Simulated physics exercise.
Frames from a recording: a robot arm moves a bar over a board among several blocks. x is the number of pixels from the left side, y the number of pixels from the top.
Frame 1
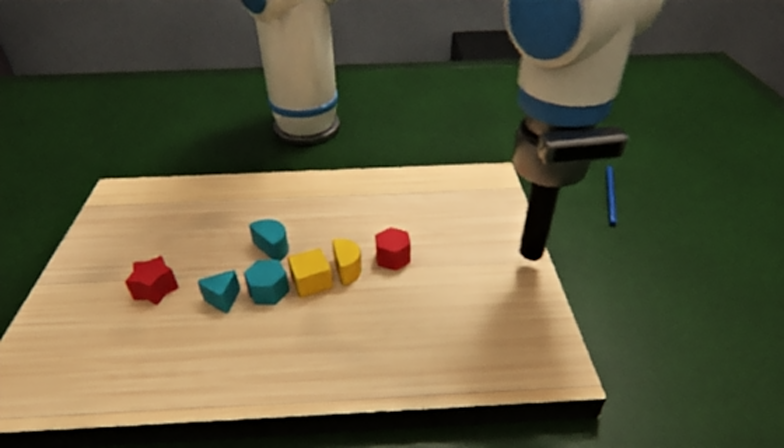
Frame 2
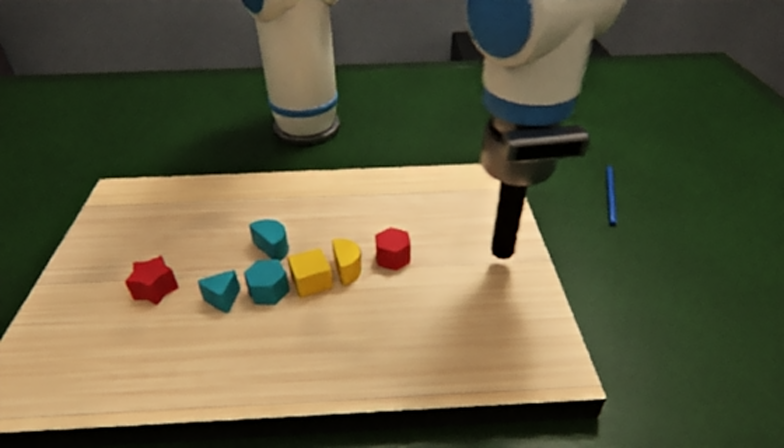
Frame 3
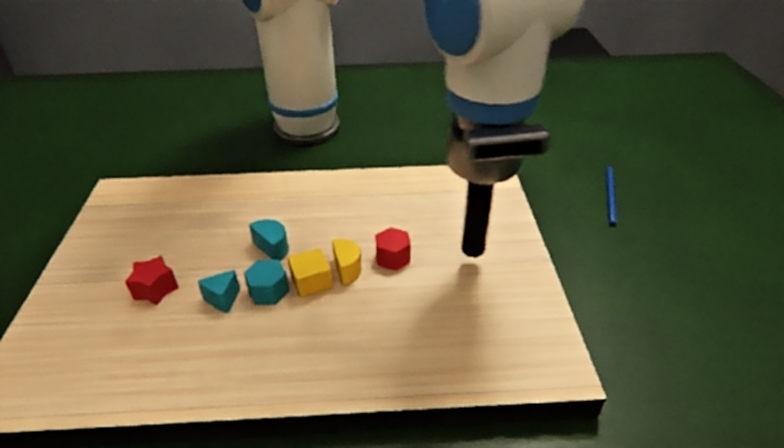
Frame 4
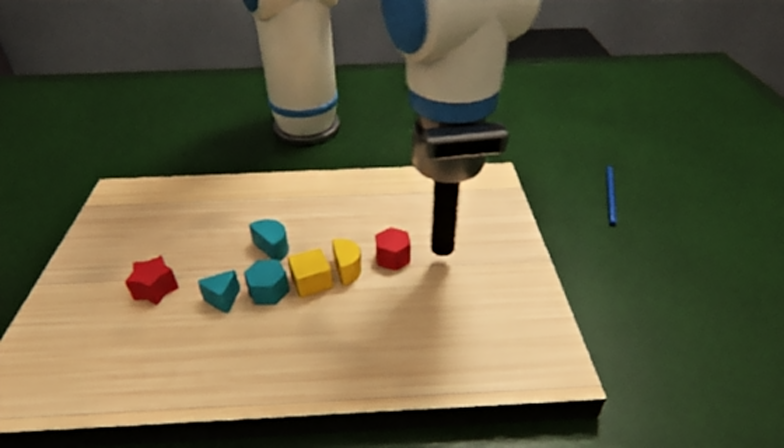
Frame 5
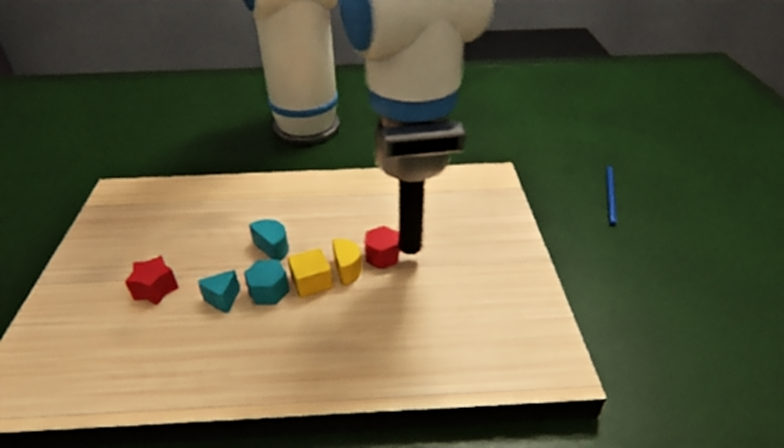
On a wooden board atop a green table, a robot arm moves a dark bar leftward from the right edge toward a group of turquoise, yellow and red blocks, then nudges the red hexagonal block slightly left.
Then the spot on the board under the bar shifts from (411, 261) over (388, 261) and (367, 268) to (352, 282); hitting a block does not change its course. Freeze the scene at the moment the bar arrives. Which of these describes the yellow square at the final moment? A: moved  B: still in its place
A.
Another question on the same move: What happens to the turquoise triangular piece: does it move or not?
It will remain on its spot.
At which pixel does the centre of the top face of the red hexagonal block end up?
By then it is at (353, 231).
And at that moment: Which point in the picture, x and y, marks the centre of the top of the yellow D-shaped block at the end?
It is going to be at (324, 256).
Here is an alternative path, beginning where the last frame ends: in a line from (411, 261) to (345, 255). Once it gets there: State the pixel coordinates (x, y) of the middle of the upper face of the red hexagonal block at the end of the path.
The answer is (327, 222).
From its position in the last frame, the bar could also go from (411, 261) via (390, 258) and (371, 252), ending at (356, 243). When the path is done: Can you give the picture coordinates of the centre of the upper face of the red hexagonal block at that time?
My prediction: (327, 221).
On the path given first. Halfway along, bar at (376, 251); yellow D-shaped block at (337, 251), turned 25° anticlockwise; red hexagonal block at (355, 232), turned 30° clockwise.
At the end, bar at (351, 269); turquoise triangular piece still; turquoise hexagonal block at (260, 273); yellow square at (297, 265); yellow D-shaped block at (324, 256); red hexagonal block at (353, 231), turned 40° clockwise.
